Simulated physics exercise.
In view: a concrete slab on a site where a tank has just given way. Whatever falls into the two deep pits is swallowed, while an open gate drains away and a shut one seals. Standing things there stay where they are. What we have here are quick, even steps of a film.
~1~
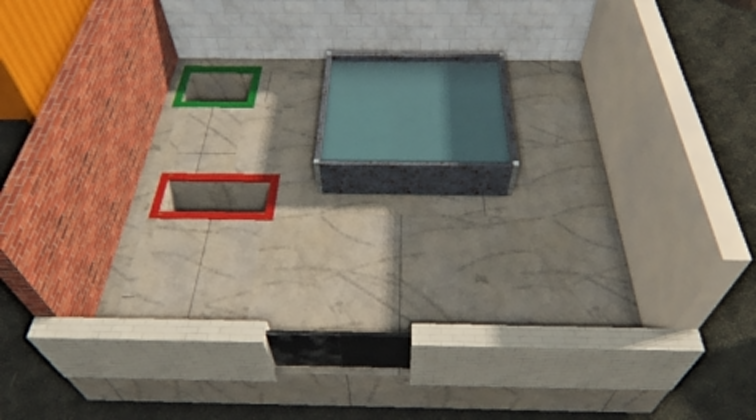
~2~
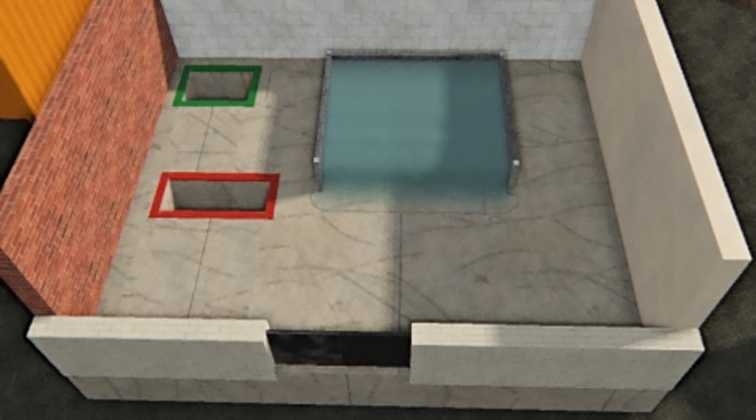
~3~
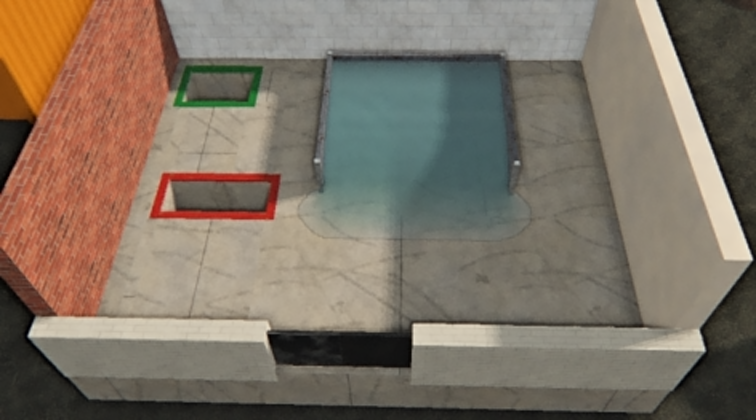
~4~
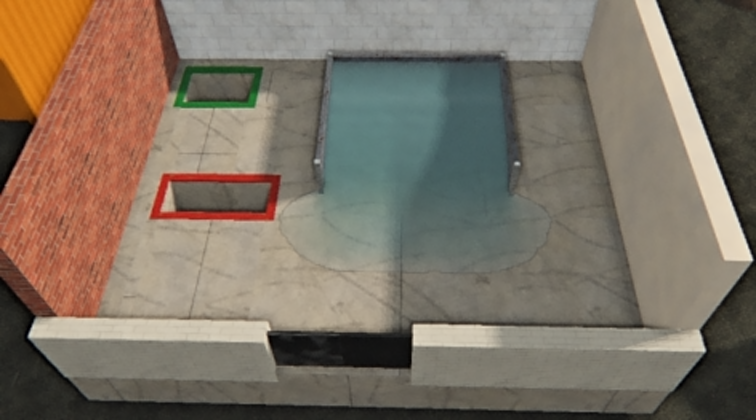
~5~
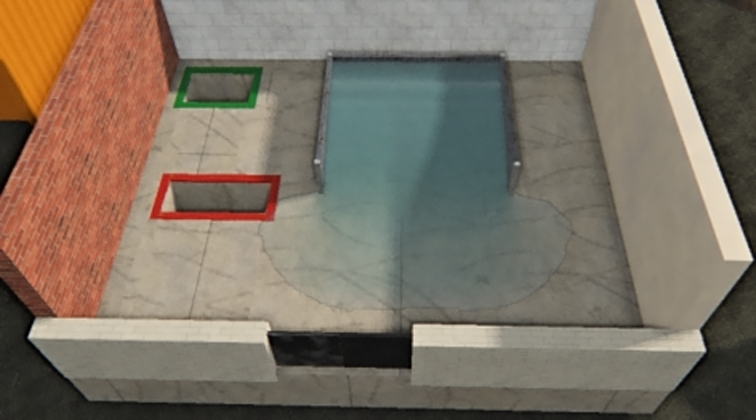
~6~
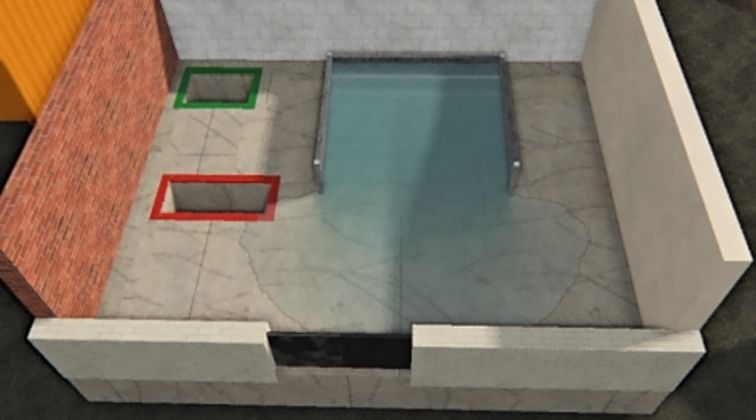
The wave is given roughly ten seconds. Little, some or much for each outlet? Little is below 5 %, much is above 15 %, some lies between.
The gate gets little. The red pit gets much. The green pit gets some.
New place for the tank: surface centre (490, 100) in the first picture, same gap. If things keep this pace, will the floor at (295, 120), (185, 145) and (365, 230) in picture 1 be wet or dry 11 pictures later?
Spot 1 unwetted, spot 2 unwetted, spot 3 wetted.
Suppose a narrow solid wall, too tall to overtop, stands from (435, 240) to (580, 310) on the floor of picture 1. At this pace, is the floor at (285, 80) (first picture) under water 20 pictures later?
Waterless.
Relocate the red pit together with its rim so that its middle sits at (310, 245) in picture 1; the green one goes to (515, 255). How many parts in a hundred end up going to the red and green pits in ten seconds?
Measured shares in per cent - red 35, green 30.
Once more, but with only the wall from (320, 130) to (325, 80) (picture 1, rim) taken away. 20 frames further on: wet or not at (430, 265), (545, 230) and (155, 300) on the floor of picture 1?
First spot spared, second spot spared, third spot submerged.
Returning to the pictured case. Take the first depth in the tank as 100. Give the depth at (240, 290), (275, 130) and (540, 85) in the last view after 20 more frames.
My figures are about 25, 0 and 0 percent.
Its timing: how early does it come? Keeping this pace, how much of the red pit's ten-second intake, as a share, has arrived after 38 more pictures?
My guess is about 45 %.
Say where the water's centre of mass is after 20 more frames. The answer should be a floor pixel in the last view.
Around pixel (401, 252) of the last picture.
A moment on, water covers 40 % of the floor; the gate 0 %, the red pit 0 %, the green pit 0 %.
Next, water covers 45 % of the floor; the gate 0 %, the red pit 0 %, the green pit 0 %.
Then, water covers 65 % of the floor; the gate 0 %, the red pit 0 %, the green pit 0 %.
Later, water covers 85 % of the floor; the gate 0 %, the red pit 11 %, the green pit 3 %.
In the end, water covers 95 % of the floor; the gate 0 %, the red pit 23 %, the green pit 10 %.
